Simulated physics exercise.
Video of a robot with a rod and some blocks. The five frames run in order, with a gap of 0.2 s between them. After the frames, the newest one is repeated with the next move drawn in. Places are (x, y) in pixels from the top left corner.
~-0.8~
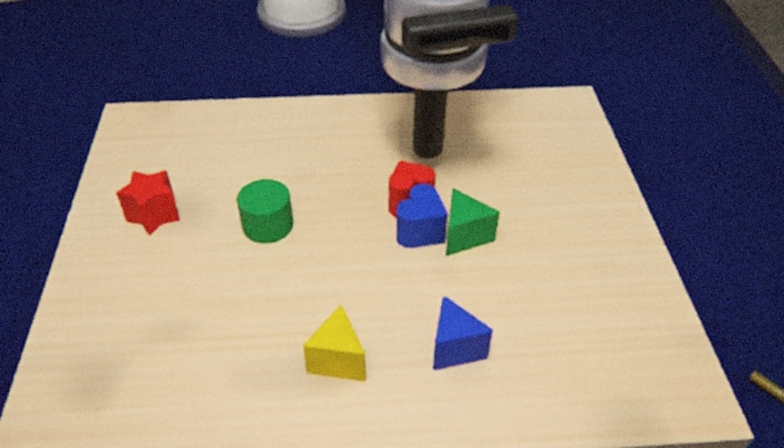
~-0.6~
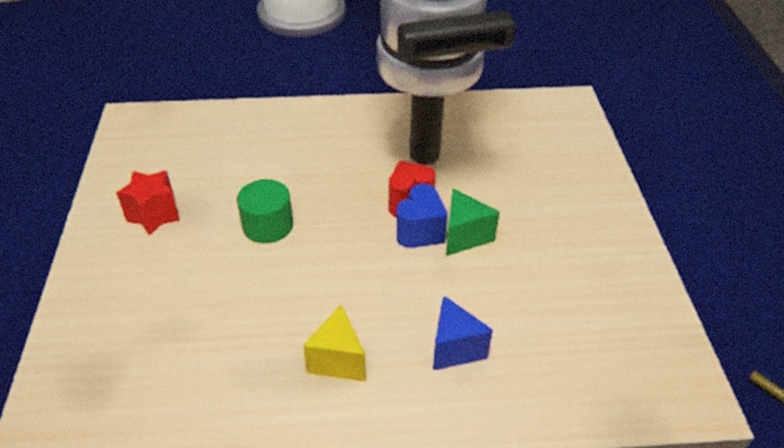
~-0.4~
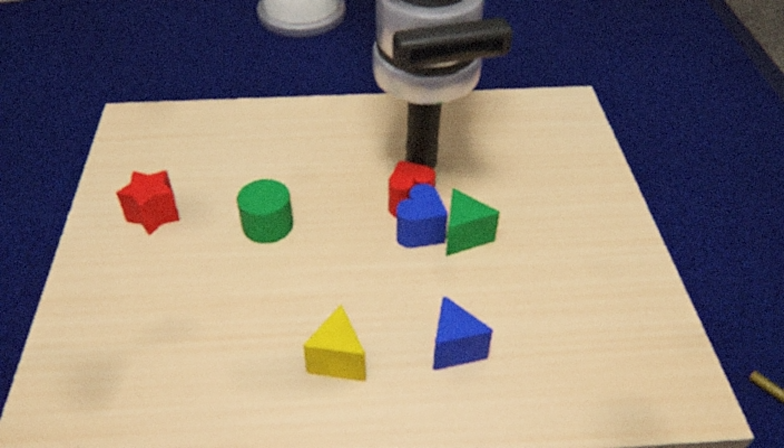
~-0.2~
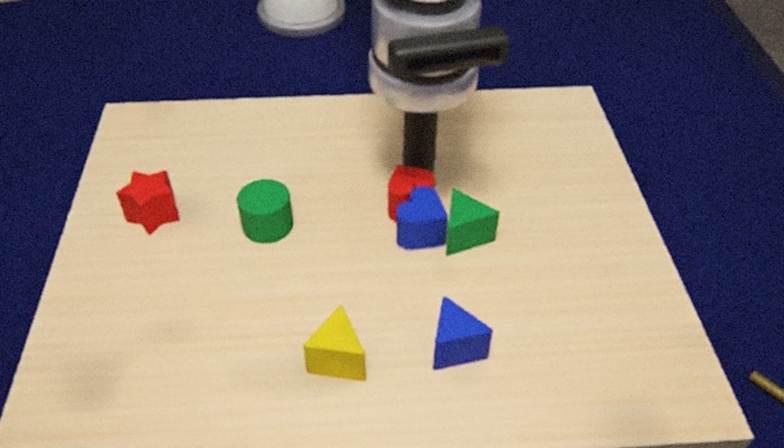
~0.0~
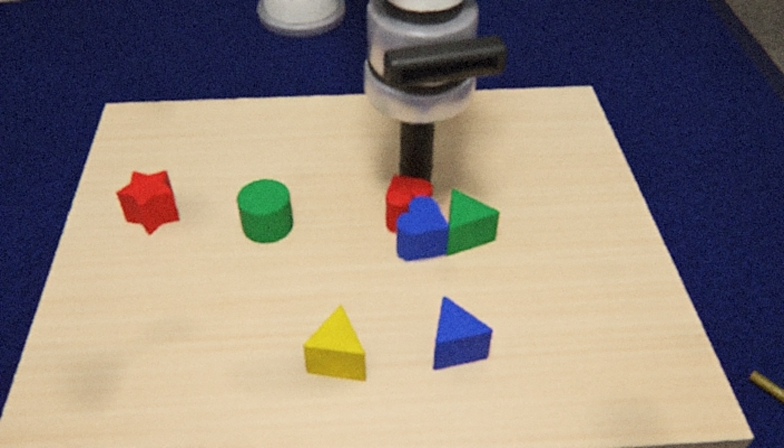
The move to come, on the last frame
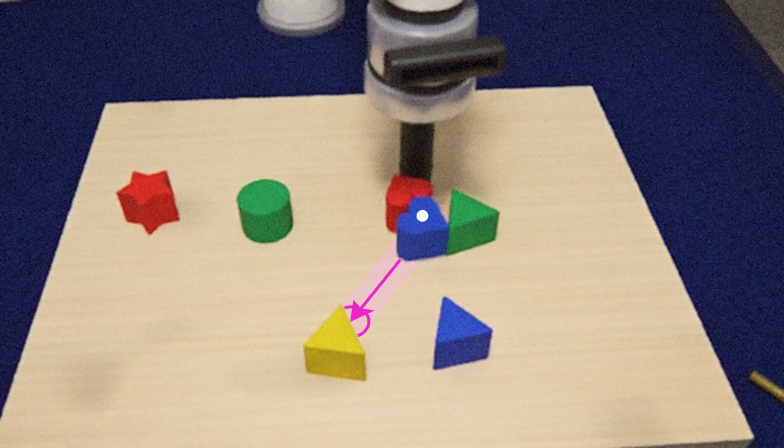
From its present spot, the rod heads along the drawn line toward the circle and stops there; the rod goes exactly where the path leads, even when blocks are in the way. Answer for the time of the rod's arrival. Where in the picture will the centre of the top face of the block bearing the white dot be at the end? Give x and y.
At (436, 300).
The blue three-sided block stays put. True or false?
That is false.
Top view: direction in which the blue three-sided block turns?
From the top, the block rotates clockwise.
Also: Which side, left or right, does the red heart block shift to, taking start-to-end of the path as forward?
Its shift is leftward.
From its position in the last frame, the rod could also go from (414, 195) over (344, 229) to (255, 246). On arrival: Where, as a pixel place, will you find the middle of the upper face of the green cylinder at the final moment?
(230, 191)
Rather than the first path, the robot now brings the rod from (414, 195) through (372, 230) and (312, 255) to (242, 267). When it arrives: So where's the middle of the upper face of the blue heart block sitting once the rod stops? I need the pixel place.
It will end up at (424, 237).
Path on the board, from (414, 195) over (402, 257) to (350, 322); the dot is on the blue heart block.
On the path given first. One third of the way, rod (413, 222); red heart block (407, 234); blue heart block (427, 263).
Two thirds of the way, rod (385, 264); red heart block (390, 281), turned 40° anticlockwise; blue heart block (436, 296), turned 50° anticlockwise; blue three-sided block (466, 332), turned 15° clockwise.
At the end, rod (350, 308); yellow three-sided block (335, 337); red heart block (389, 304), turned 70° anticlockwise; blue heart block (436, 300), turned 65° anticlockwise; blue three-sided block (469, 334), turned 20° clockwise.
